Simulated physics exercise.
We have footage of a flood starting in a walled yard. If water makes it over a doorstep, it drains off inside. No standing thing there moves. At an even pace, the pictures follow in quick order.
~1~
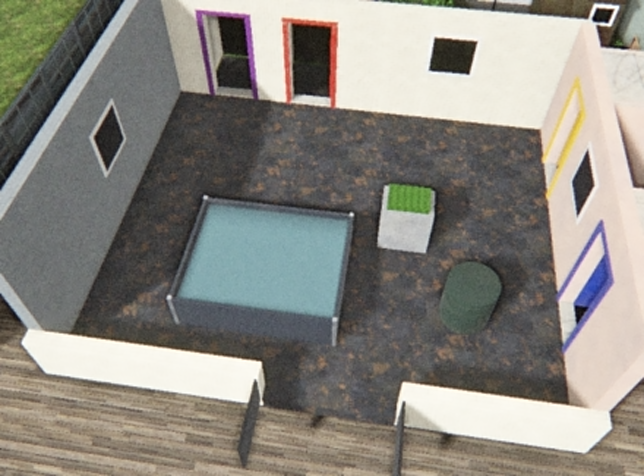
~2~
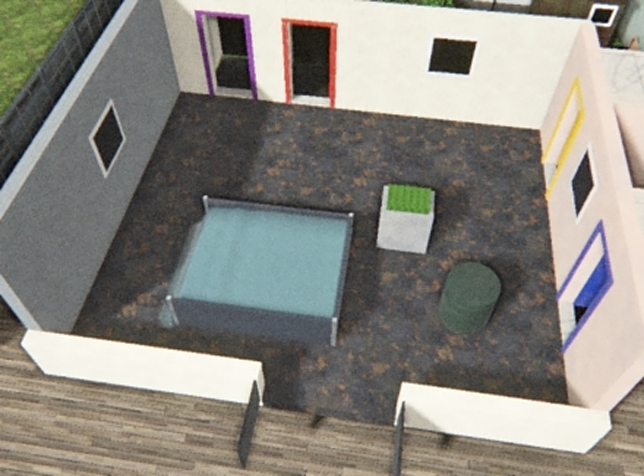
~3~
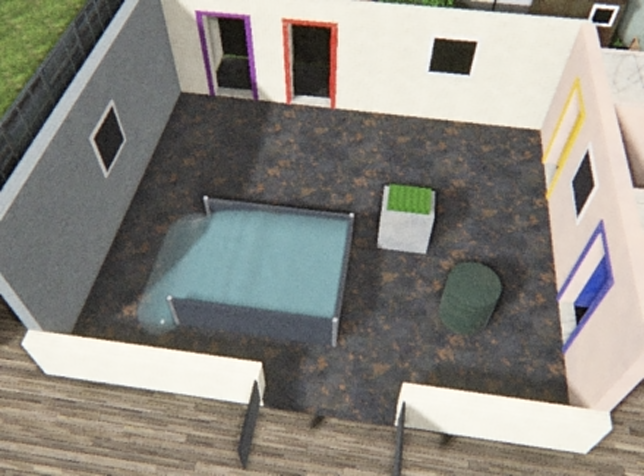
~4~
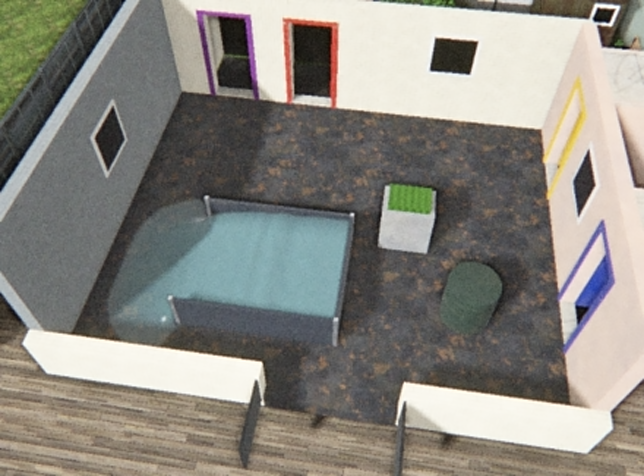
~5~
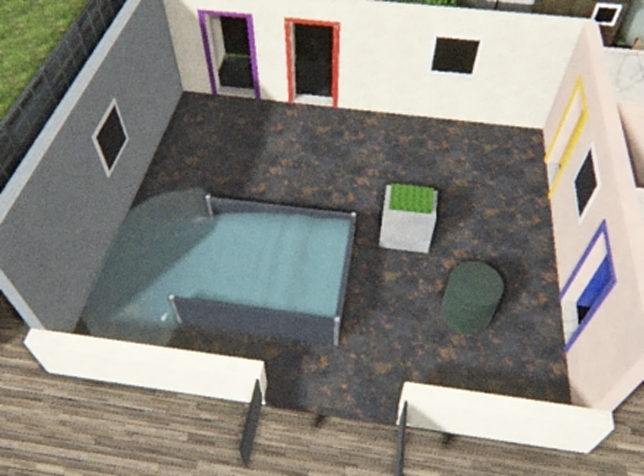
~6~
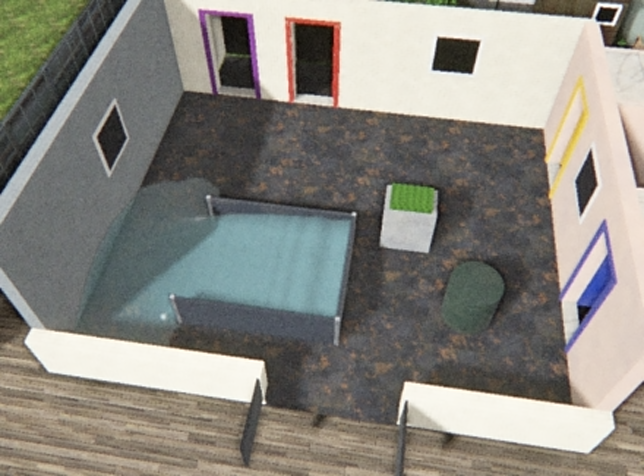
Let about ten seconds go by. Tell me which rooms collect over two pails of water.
At the end, the purple door passes two buckets of inflow; the yellow door passes two buckets of inflow; the blue door passes two buckets of inflow; the red door passes two buckets of inflow.
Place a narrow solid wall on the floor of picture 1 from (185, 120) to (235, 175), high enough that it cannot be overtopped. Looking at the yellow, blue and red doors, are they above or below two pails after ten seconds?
Then: The yellow one takes more; the blue one passes that mark; the red one keeps below it.
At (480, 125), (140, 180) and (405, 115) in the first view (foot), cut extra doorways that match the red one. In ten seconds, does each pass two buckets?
In turn: Takes less, lets more in, lets less in.
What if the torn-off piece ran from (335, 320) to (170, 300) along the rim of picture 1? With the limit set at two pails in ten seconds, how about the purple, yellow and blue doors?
I'd say the purple door overshoots the mark, the yellow door stops short and the blue door stops short.
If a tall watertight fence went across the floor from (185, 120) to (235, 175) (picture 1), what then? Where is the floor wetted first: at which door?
The purple door is first.
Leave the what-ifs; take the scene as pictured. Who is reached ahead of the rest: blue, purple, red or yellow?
Looks like the one in purple gets there first.
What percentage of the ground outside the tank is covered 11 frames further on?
Around 25 percent.
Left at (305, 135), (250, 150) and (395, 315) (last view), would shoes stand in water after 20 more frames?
Result, as listed: Wetted / wetted / not wetted.
A moment on, water covers 15 % of the floor; the purple door not reached, the yellow door not reached, the blue door not reached, the red door not reached.
Next, water covers 25 % of the floor; the purple door not reached, the yellow door not reached, the blue door not reached, the red door not reached.
Then, water covers 45 % of the floor; the purple door over two buckets in, the yellow door not reached, the blue door not reached, the red door wet at the sill, nothing in.
Later, water covers 75 % of the floor; the purple door far over two buckets in, the yellow door not reached, the blue door under two buckets in, the red door over two buckets in.
In the end, water covers 95 % of the floor; the purple door far over two buckets in, the yellow door far over two buckets in, the blue door over two buckets in, the red door over two buckets in.
